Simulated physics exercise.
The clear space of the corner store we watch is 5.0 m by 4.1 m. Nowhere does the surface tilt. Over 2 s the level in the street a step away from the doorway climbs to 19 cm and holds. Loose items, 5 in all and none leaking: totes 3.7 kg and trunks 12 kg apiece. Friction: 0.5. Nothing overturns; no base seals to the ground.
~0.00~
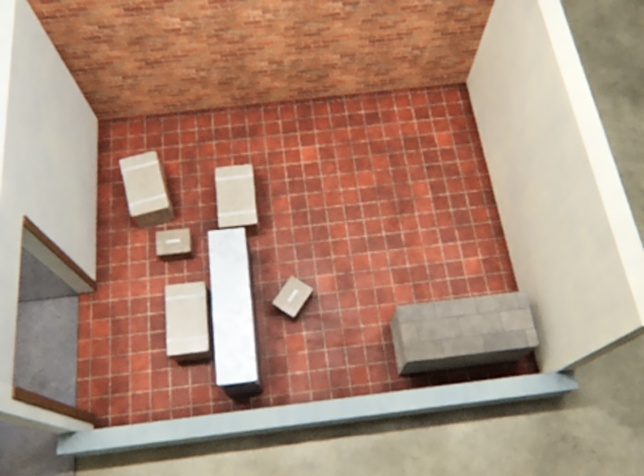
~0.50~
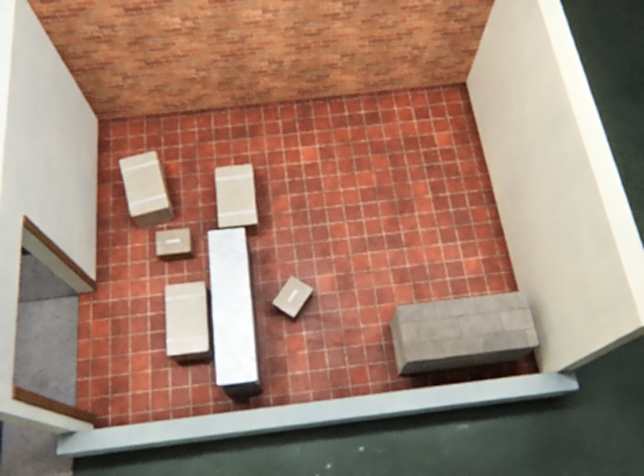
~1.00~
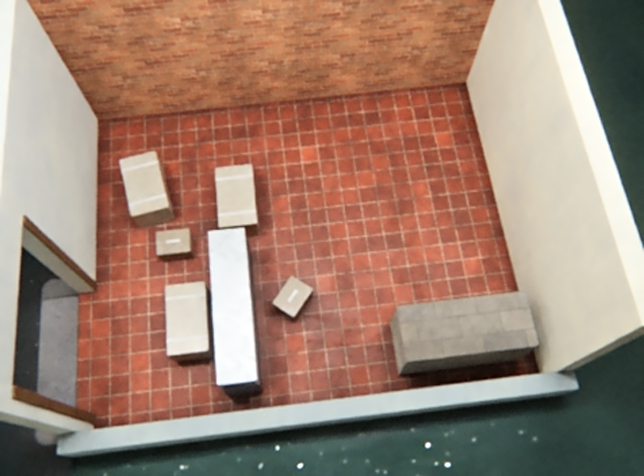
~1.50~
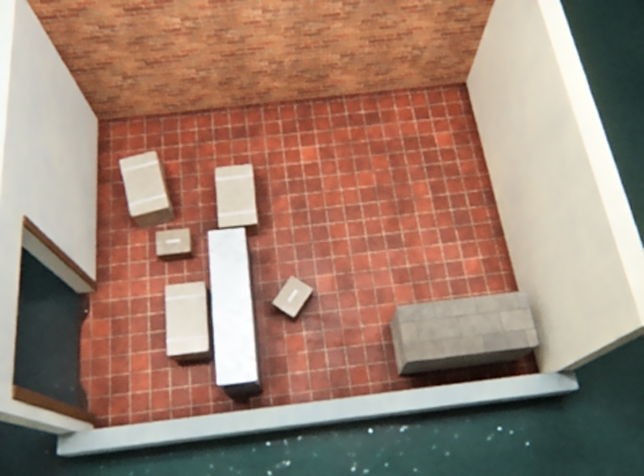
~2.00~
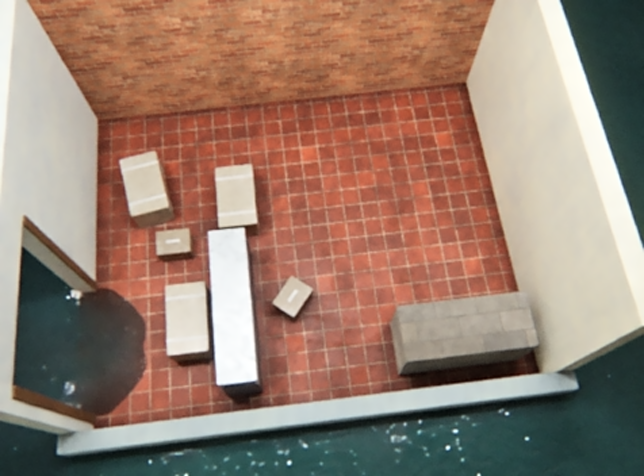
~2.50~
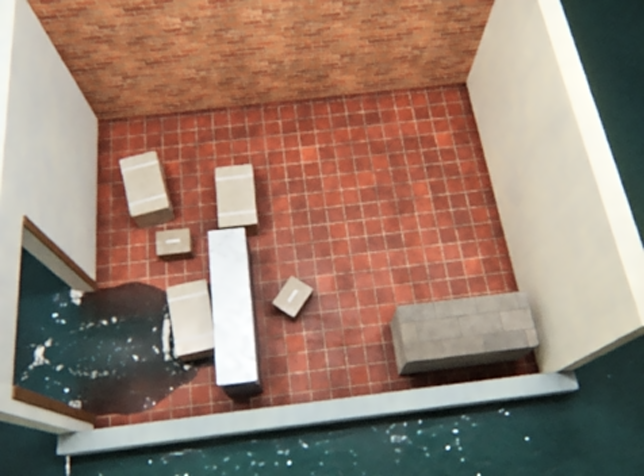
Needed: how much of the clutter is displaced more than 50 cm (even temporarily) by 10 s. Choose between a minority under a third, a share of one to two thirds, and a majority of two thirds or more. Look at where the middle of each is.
A majority of two thirds or more.
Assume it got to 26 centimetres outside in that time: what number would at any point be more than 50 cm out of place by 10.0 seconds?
You'd get 4 in that case.
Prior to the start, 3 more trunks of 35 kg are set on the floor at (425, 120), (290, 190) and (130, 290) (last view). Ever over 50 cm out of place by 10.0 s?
First stays within it, second stays within it, third exceeds it.
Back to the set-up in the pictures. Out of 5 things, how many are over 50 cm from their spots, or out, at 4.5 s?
I make it 0 by then.
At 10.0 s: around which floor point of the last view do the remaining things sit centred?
Near (324, 178).
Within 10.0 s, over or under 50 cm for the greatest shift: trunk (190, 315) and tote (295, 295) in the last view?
Taking them in order, the first is above the mark and the second is below the mark.
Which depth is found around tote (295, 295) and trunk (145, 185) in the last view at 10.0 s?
I'd estimate 2 cm for the first and 13 cm for the second.
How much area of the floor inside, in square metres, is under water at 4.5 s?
About 7.0 m2.
After 3.5 s 0 of 5 are over 50 cm from their spots; 1 afloat.
After 4.5 s 0 of 5 are over 50 cm from their spots; 2 afloat.
After 7.0 s 4 of 5 are over 50 cm from their spots; 3 afloat.
After 10.0 s 4 of 5 are over 50 cm from their spots, and 4 have been at some point; 3 afloat.
